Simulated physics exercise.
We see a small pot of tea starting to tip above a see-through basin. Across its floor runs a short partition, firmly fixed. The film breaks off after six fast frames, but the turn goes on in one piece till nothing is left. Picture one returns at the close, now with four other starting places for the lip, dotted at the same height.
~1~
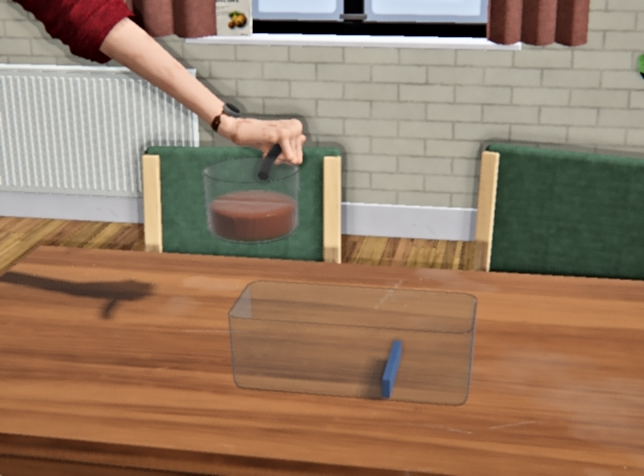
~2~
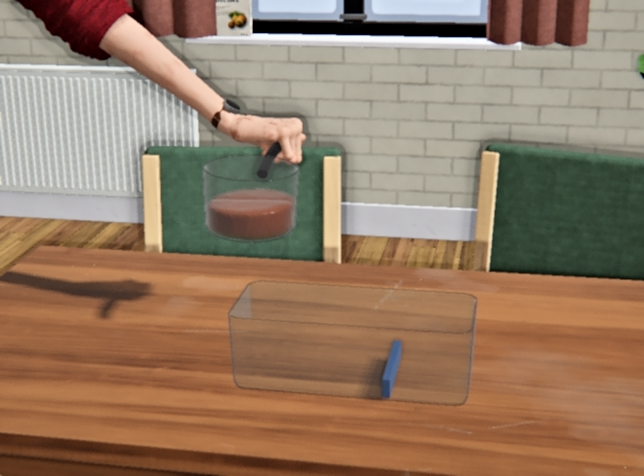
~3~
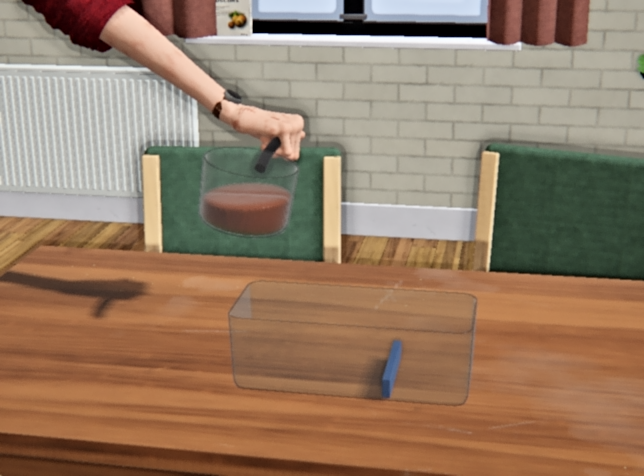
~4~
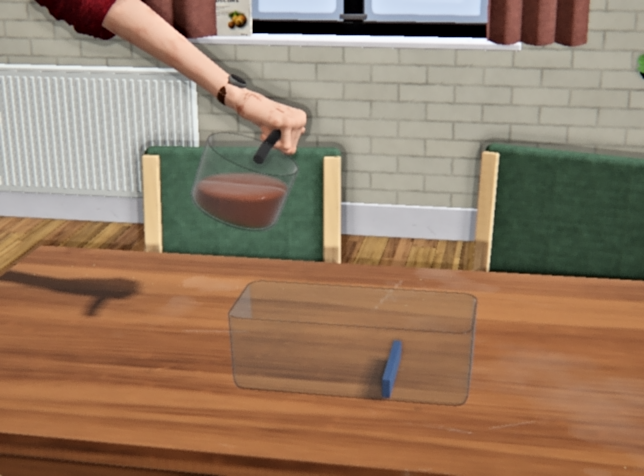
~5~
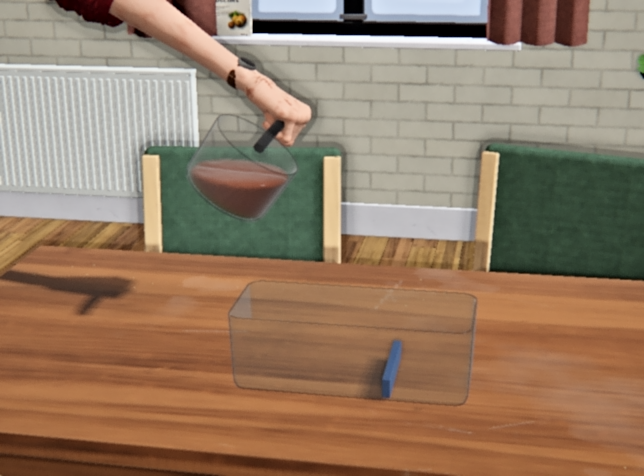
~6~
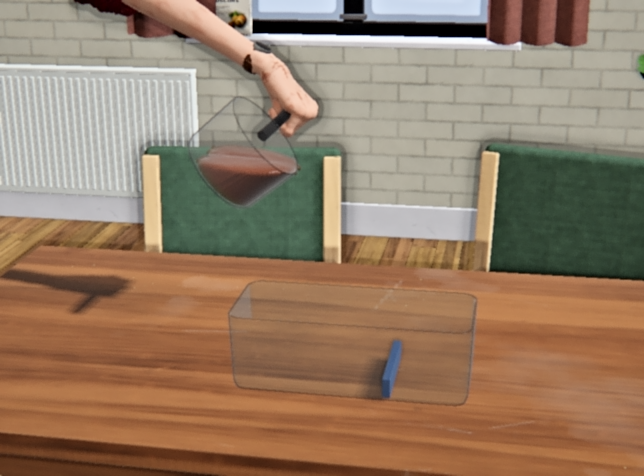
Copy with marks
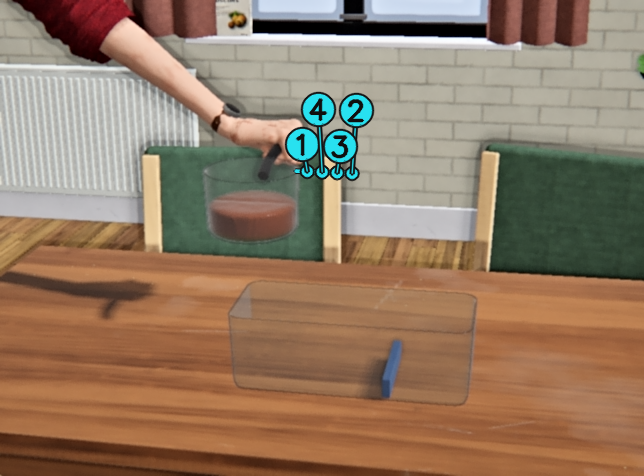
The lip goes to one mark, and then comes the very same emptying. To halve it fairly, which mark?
1 is best.
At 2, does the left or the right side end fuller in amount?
More ends on the right.
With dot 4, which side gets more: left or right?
The right one.
On the marked copy, 1 at (307, 171); 2 at (352, 173); 3 at (337, 172); 4 at (322, 172).
If 1 is chosen, about 45 % ends left of the wall and 52 % right of it.
If 2 is chosen, about 20 % ends left of the wall and 76 % right of it; 4 % is lost outside.
If 3 is chosen, about 17 % ends left of the wall and 81 % right of it.
If 4 is chosen, about 17 % ends left of the wall and 82 % right of it.
